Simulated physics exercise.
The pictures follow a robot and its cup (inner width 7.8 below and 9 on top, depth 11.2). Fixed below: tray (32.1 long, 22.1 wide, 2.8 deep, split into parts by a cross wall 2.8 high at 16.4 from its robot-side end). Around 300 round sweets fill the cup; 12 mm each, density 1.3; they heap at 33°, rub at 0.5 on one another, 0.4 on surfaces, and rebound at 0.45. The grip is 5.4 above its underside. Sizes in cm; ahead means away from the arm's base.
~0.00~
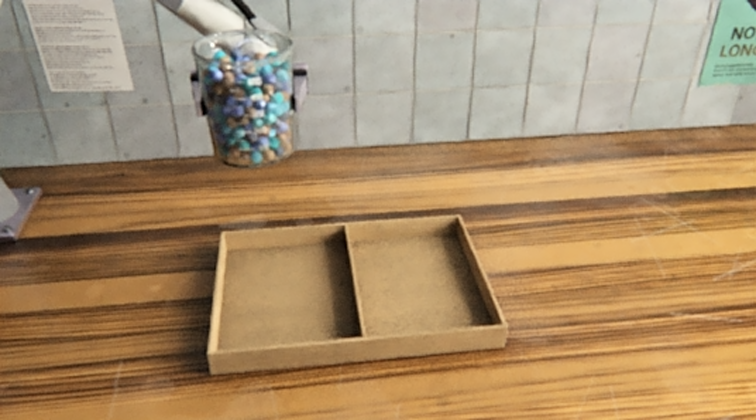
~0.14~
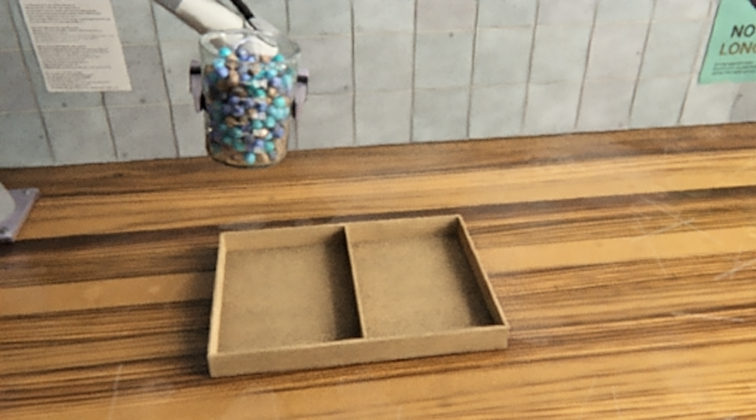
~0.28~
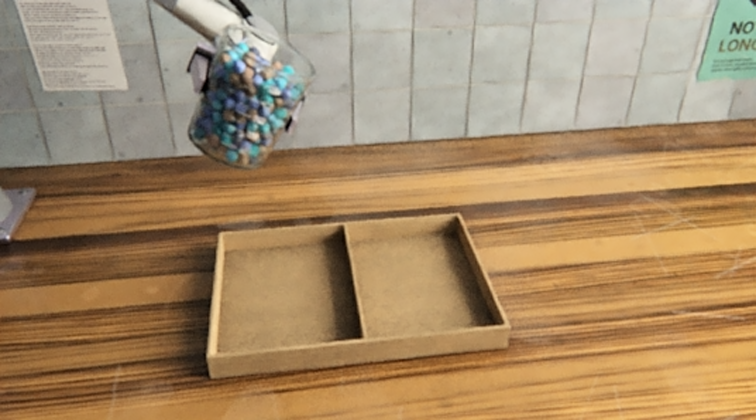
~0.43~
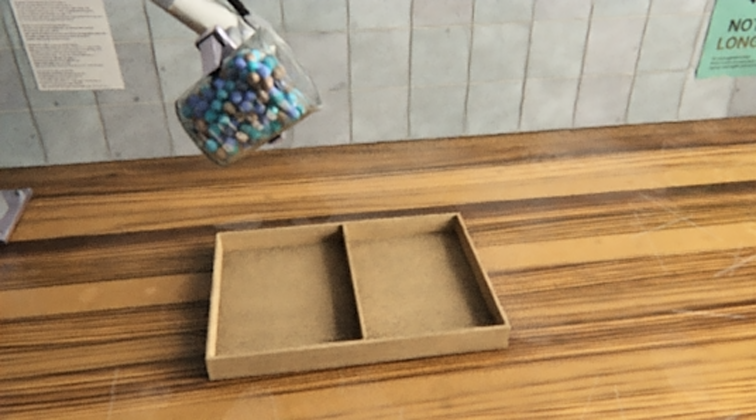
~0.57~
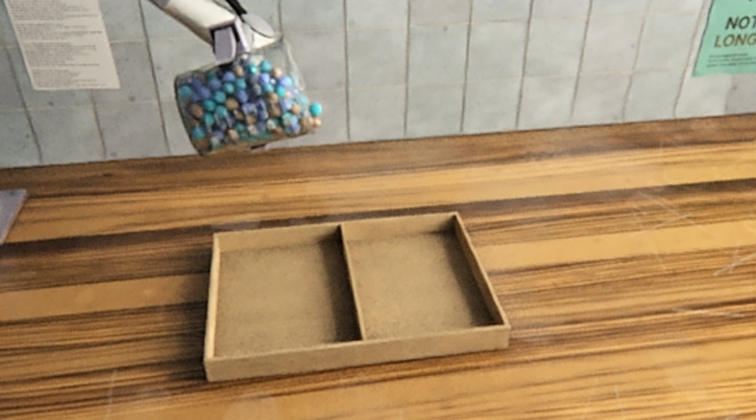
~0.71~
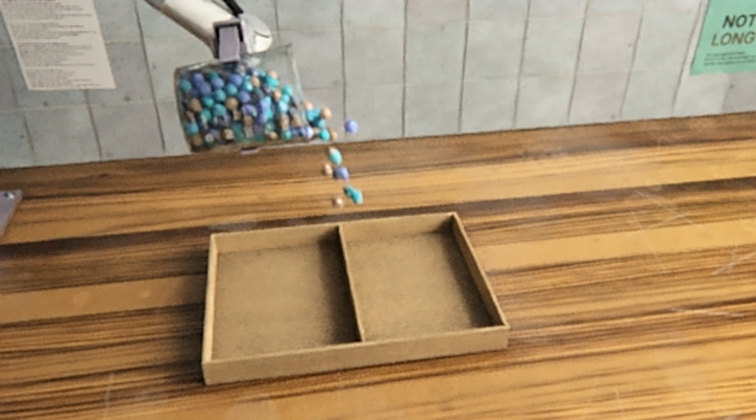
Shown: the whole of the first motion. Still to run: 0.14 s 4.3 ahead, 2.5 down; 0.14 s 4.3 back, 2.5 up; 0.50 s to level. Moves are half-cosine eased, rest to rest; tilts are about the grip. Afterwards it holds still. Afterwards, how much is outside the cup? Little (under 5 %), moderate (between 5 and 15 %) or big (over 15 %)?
Answer: Big; over 15 % of the round sweets finish outside the cup.
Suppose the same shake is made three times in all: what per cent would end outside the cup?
It would be near 70 per cent.
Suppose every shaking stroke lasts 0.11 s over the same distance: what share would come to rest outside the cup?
In that case some 50 per cent.
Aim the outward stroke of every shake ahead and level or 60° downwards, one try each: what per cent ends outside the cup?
Some 60 and 20 per cent.
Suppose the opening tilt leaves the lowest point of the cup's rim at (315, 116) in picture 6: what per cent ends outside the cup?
About 15 per cent.
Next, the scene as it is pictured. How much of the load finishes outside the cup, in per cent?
Roughly 40 per cent.
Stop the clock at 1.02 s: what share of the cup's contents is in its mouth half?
About 50 per cent.
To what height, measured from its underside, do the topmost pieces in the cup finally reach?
About 9.0 cm.
After 1.02 s, tilted 84° forward, highest piece 28 above the table; 198 in the cup, 28 in the far-side part, 2 in the robot-side part, 74 in flight or on a rim.
After 1.33 s, tilted 19° forward, highest piece 31 above the table; 177 in the cup, 94 in the far-side part, 19 in the robot-side part, 6 on the table or floor, 6 in flight or on a rim.
After 1.69 s, level, highest piece 30 above the table; 177 in the cup, 99 in the far-side part, 20 in the robot-side part, 6 on the table or floor.
After 2.74 s, level, highest piece 30 above the table; 177 in the cup, 99 in the far-side part, 20 in the robot-side part, 6 on the table or floor.
At rest, 177 in the cup, 99 in the far-side part, 20 in the robot-side part, 6 on the table or floor. That is 41 % outside the cup.
